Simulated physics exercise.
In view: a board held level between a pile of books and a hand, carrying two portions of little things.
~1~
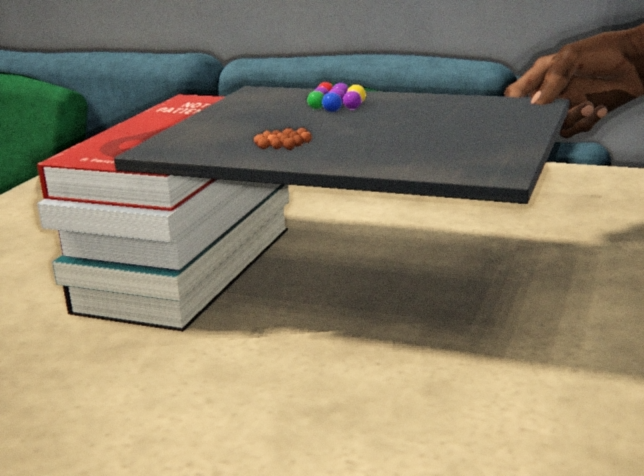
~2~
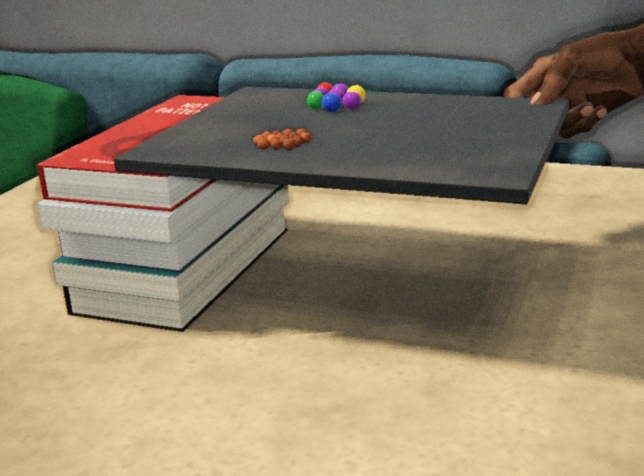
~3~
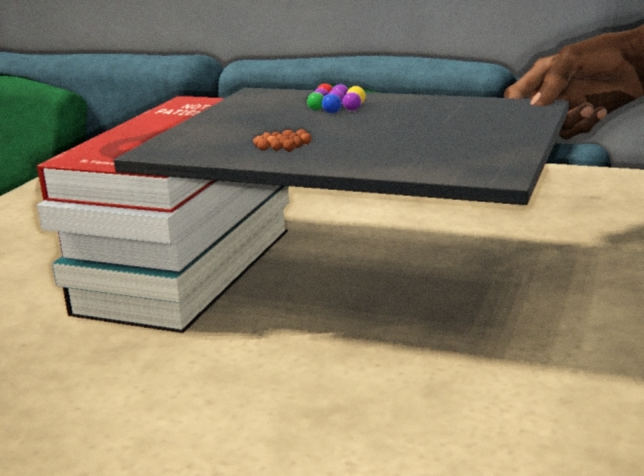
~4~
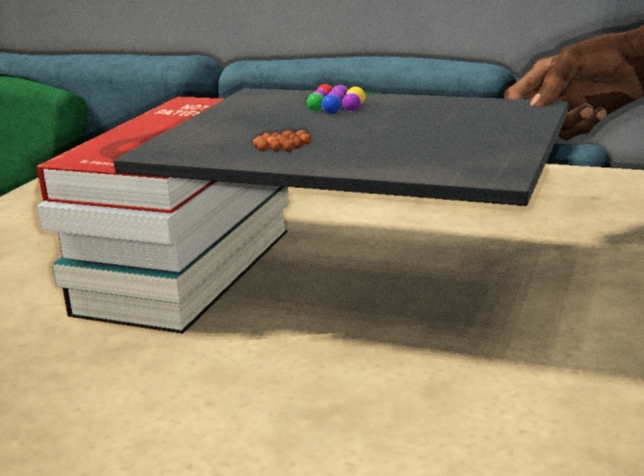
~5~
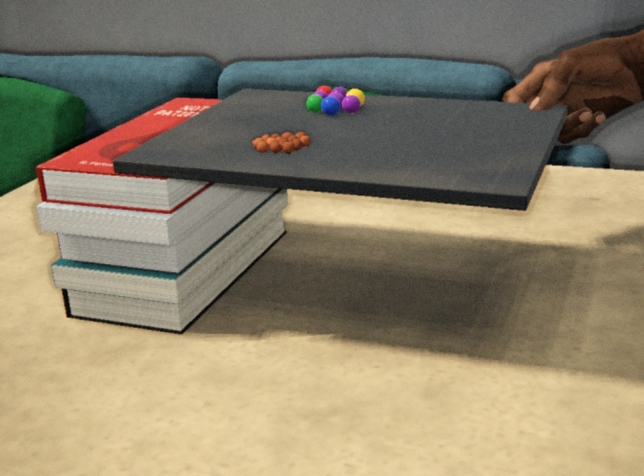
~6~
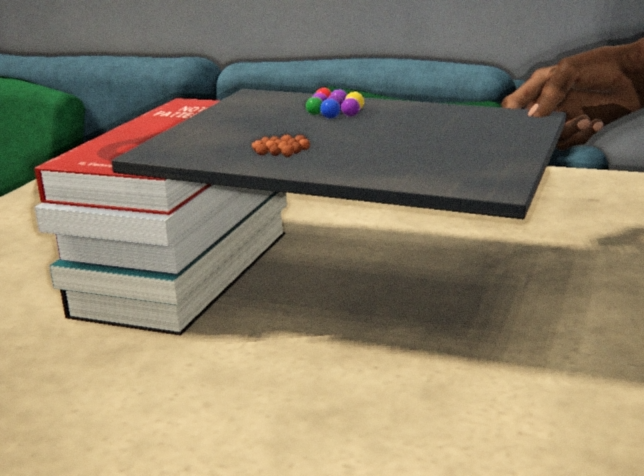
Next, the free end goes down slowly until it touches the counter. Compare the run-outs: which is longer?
Farther out at the end: The far one.
Then, 0.46 s past the last view, board sloping at 14°; near portion all still on the board; far portion all still on the board.
Then, 0.95 s past the last view, board sloping at 27°; near portion all still on the board; far portion mostly up to a board's length out.
Then, 1.54 s past the last view, board resting at 31°; near portion mostly less than half a board's length out; far portion mostly one to two board lengths out.
Finally, board resting at 31°; near portion mostly less than half a board's length out; far portion mostly more than two board lengths out, most gone off the counter; the far portion has gone farther.
